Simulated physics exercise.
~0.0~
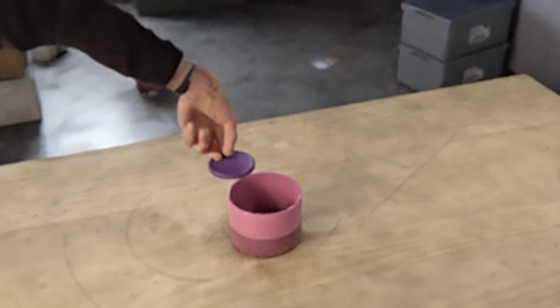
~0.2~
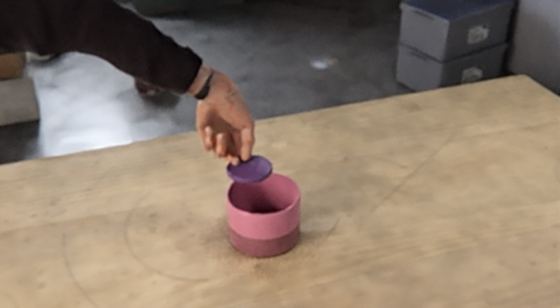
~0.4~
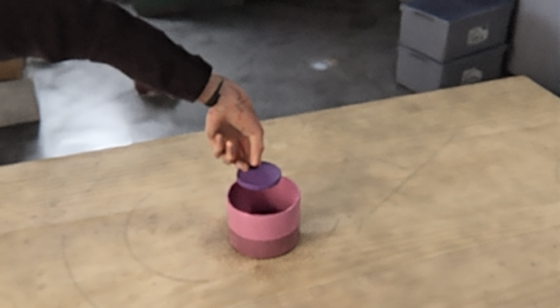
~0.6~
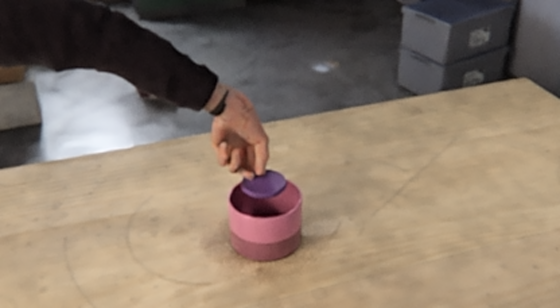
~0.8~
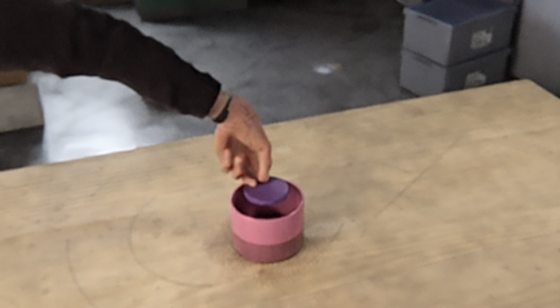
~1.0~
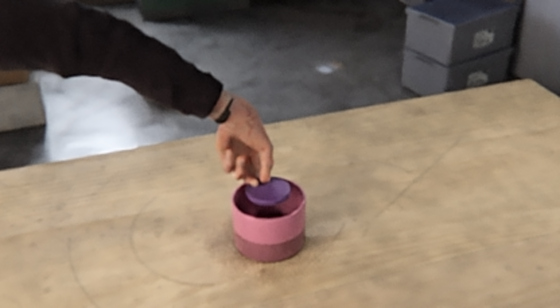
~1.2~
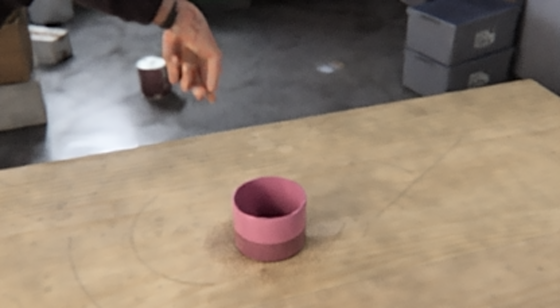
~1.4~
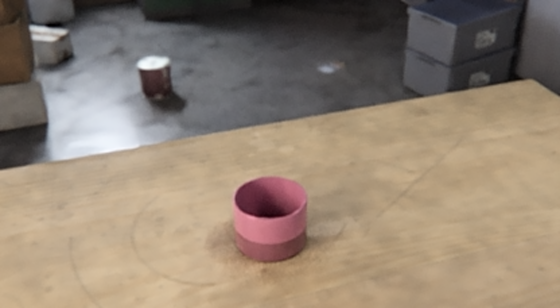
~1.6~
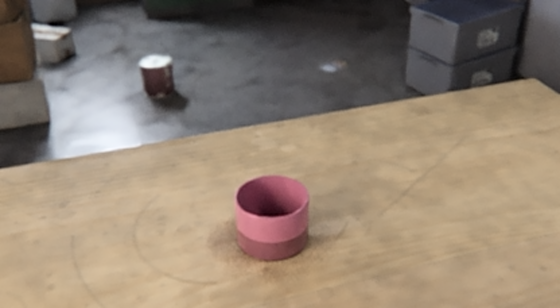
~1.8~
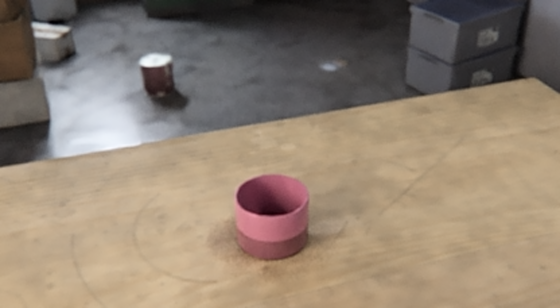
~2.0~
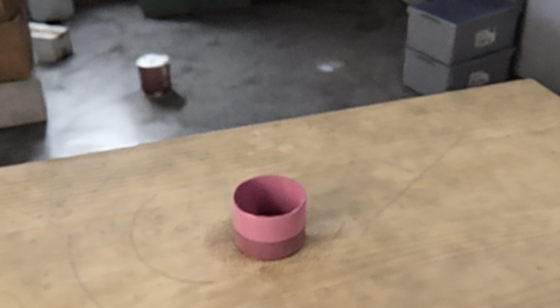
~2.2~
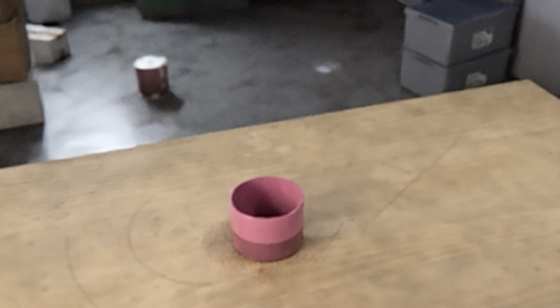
To begin with, a hand in a dark sleeve holds a small purple coaster above and slightly left of an open pink container on a wooden table. The hand carries the coaster to the right and lowers it toward the container's rim. It pauses there briefly, fingertips on the tilted coaster at the opening. Then the hand lets go and draws back toward the upper left, and the coaster slips past the rim and drops inside. With the hand gone, the pink container stands still, its top open and the coaster out of sight.
